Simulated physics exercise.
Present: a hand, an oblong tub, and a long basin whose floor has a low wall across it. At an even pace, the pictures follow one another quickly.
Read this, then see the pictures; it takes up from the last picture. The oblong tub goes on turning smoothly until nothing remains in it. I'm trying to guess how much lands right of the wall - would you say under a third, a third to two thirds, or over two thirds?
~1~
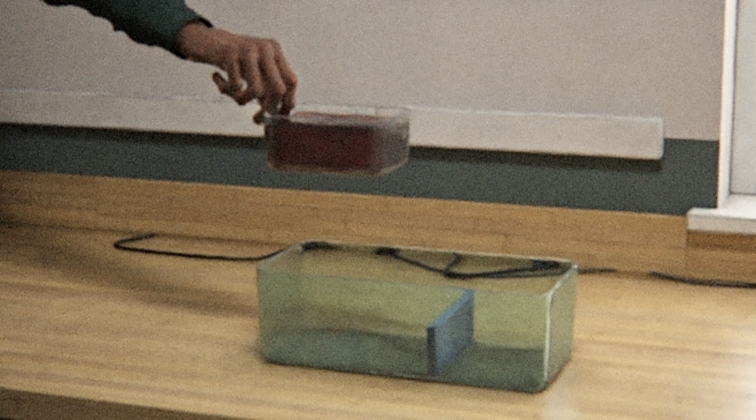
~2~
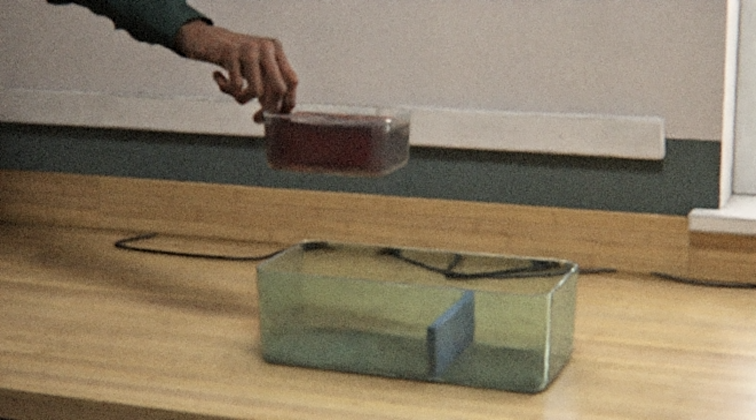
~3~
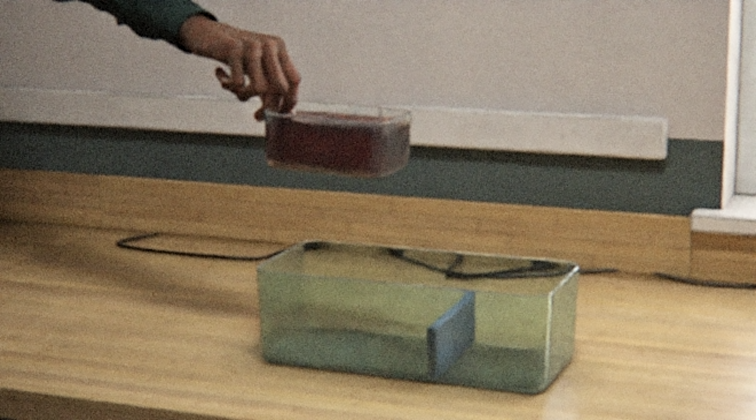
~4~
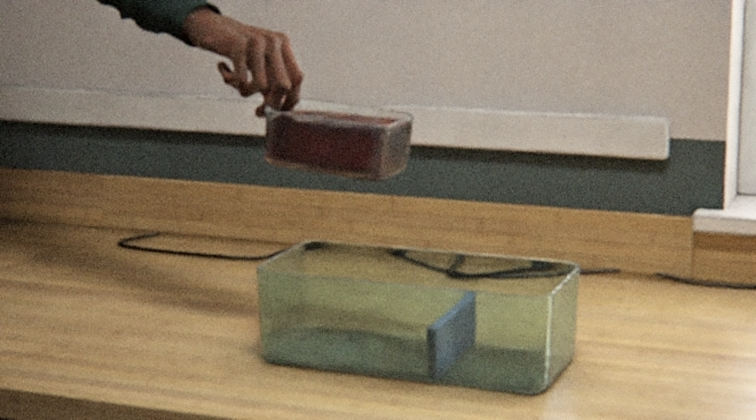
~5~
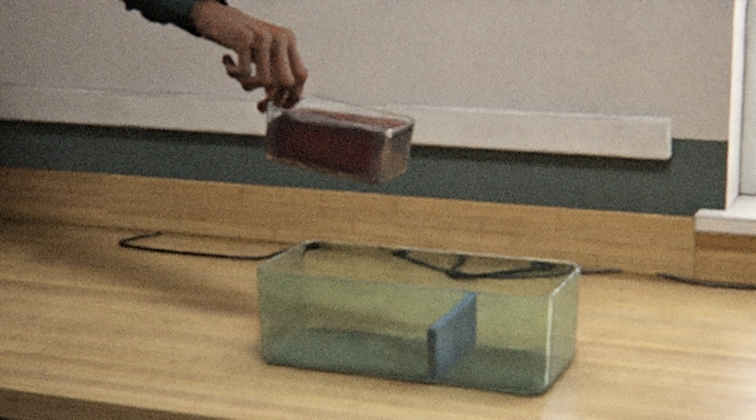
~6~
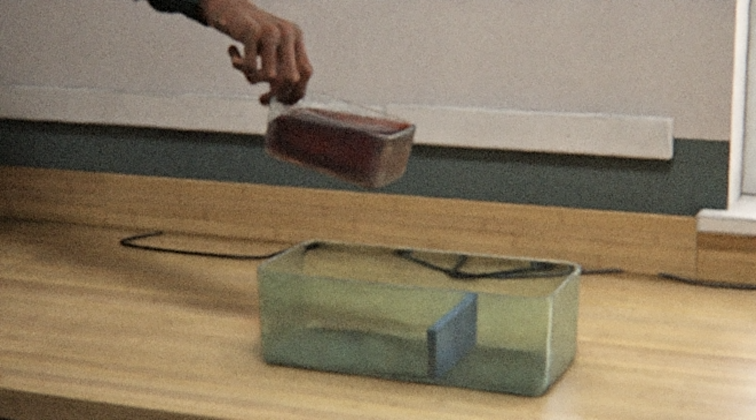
One third to two thirds.
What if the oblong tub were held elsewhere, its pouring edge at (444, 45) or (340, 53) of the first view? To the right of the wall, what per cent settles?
Near 75 in a hundred first, near 0 in a hundred second.
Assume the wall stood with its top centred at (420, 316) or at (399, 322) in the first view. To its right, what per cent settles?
Around 75 per cent for the first, around 80 per cent for the second.
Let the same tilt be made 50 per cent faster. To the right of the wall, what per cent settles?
About 30 in a hundred.
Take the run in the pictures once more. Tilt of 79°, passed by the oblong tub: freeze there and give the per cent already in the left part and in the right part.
Split: Left 5 per cent, right 20 per cent.
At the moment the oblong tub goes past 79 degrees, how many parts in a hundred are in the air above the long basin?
Share in flight: Approx. 50 %.
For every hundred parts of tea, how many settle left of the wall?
I'd put it near 50 per cent.
A moment on, the tilt is 79° and 27 per cent is still to pour, 5 is left of the wall and 19 right of it.
Next, the tilt is 112° and 3 per cent is still to pour, 43 is left of the wall and 48 right of it.
Then the tilt is 113° and 0 per cent is still to pour, 48 is left of the wall and 48 right of it.
Later the tilt is 113° and 0 per cent is still to pour, 49 is left of the wall and 49 right of it.
At rest 49 per cent lies left of the wall, 48 right of it and 3 outside.
